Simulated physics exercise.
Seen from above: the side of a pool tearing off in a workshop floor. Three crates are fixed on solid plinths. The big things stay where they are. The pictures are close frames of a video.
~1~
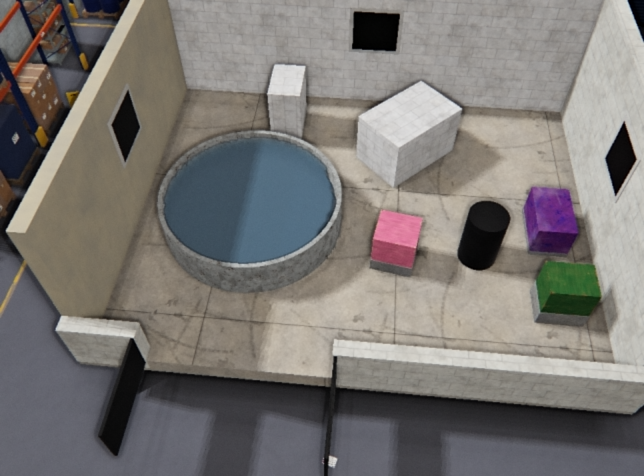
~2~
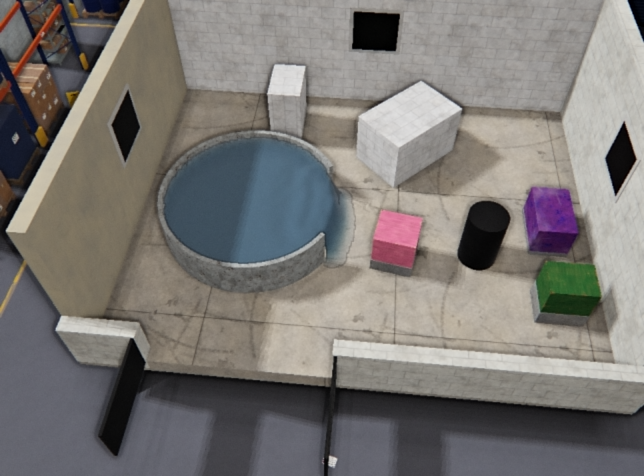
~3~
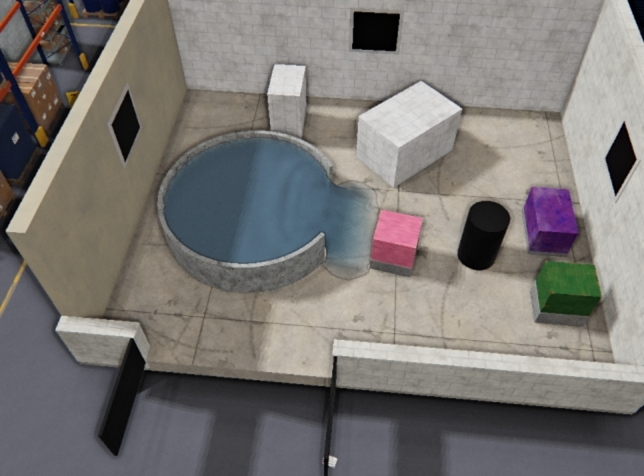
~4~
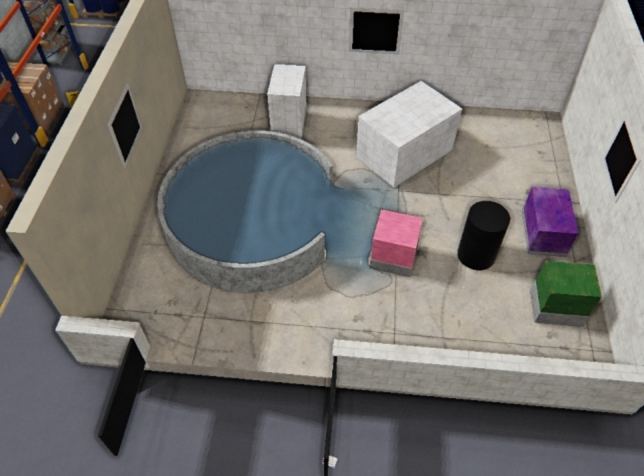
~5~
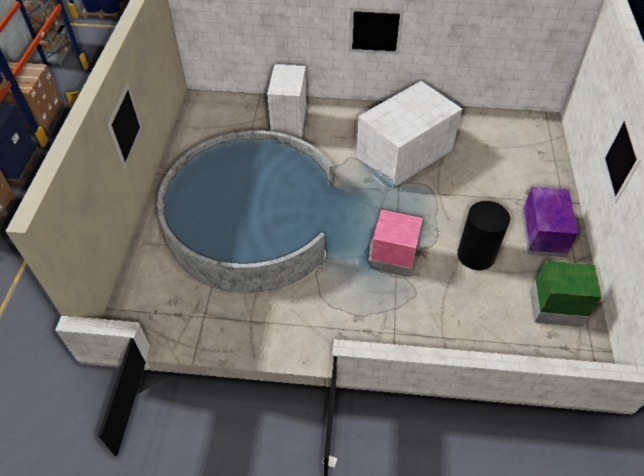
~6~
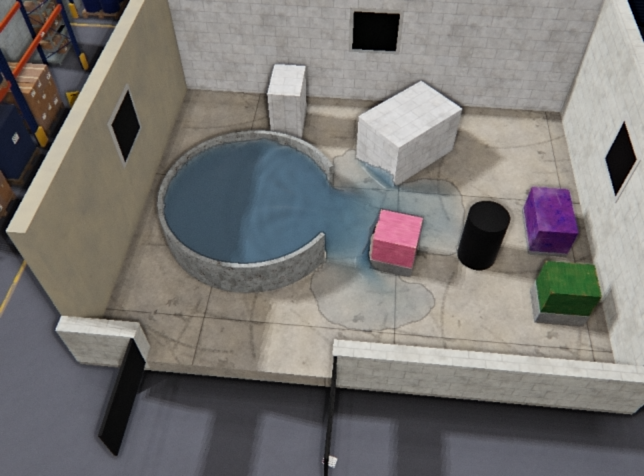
A walled workshop floor, open at the front, is seen from above by a still camera. A round stone-rimmed pool of blue water stands at left, with white blocks behind, a pink cube to its right, then a black cylinder and purple and green blocks. The pool's right side opens, and water pours rightward, reaches the pink cube and spreads around both sides across the floor.
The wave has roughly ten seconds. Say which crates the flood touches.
In the end: The purple crate gets wet; the green crate stays dry; the pink crate gets wet.
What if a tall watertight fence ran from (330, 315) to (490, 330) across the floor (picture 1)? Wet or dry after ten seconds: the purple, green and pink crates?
In short: The purple crate is wetted, the green crate keeps dry, the pink crate is wetted.
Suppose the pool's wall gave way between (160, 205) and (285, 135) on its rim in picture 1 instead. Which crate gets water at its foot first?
The pink crate.
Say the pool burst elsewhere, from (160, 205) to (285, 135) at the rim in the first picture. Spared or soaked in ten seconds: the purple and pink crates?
One by one: The purple one takes water; the pink one is safe.
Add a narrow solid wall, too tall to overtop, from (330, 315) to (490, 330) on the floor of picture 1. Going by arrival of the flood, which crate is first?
That is the pink-painted one.
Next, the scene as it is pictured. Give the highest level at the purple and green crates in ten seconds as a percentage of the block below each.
Near 360 and 70 in a hundred.
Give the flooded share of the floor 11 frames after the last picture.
Close to 50 %.
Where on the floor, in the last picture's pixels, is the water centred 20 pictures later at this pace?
Around (359, 218).
A moment on, water covers 30 % of the floor; the purple crate water round its plinth, the green crate not reached, the pink crate water round its plinth.
Next, water covers 50 % of the floor; the purple crate water round its plinth, the green crate water round its plinth, the pink crate water round its plinth.
Then, water covers 65 % of the floor; the purple crate water round its plinth, the green crate water round its plinth, the pink crate water round its plinth.
Later, water covers 85 % of the floor; the purple crate water round its plinth, the green crate water round its plinth, the pink crate water round its plinth.
In the end, water covers 100 % of the floor; the purple crate was topped, the green crate stayed above the water, the pink crate was topped.
